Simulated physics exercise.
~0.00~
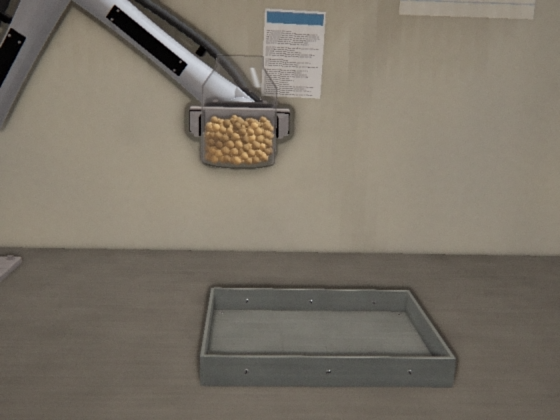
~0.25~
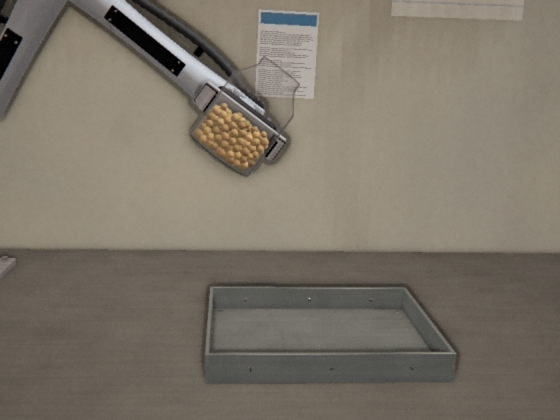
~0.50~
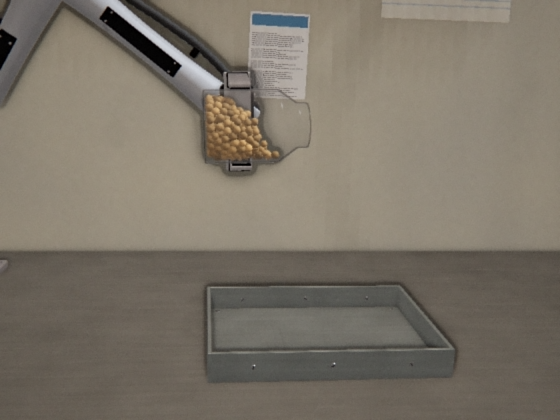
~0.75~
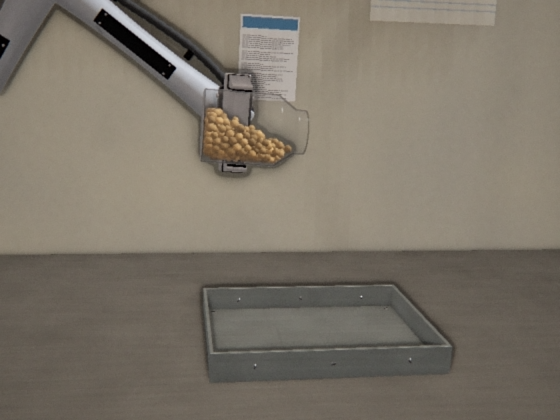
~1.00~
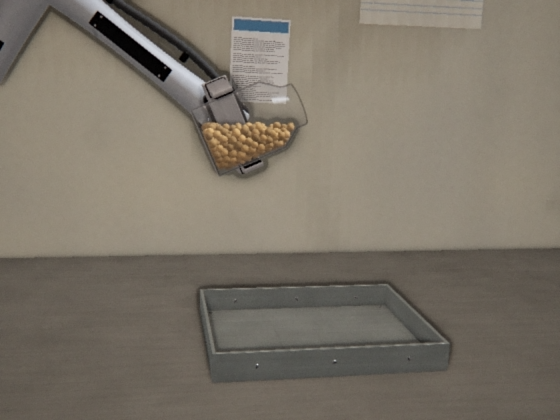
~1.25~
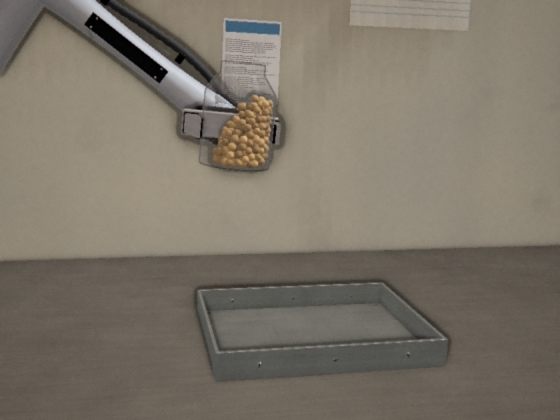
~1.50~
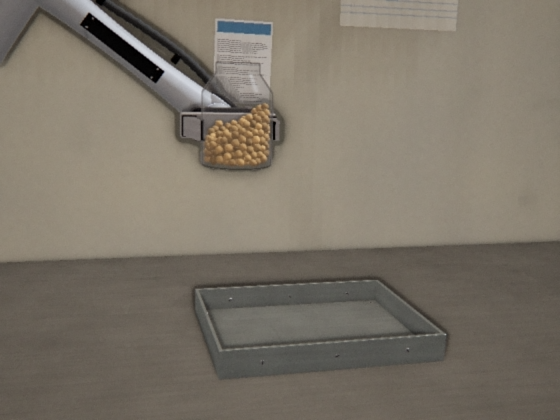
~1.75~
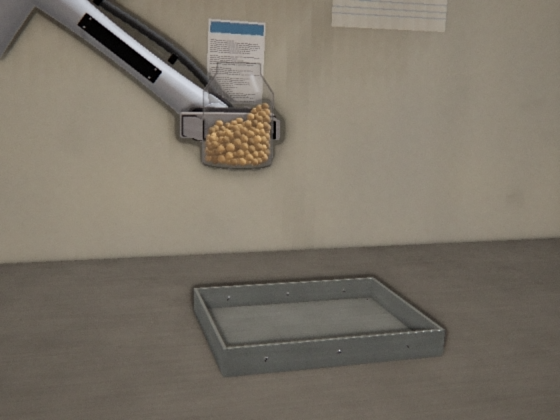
At the start, a robot arm holds a clear jar of dried chickpeas upright above an empty grey tray on a table. The arm tilts the jar to the right until it lies on its side, and the chickpeas slide toward its shoulder and neck. It stays tipped for a moment, dipping slightly further, while the chickpeas spread along the lower side without pouring out. The arm then swings the jar back up, and the load settles toward the bottom. Finally, the jar stands upright, its chickpeas heaped higher on the right, and the tray below remains empty.
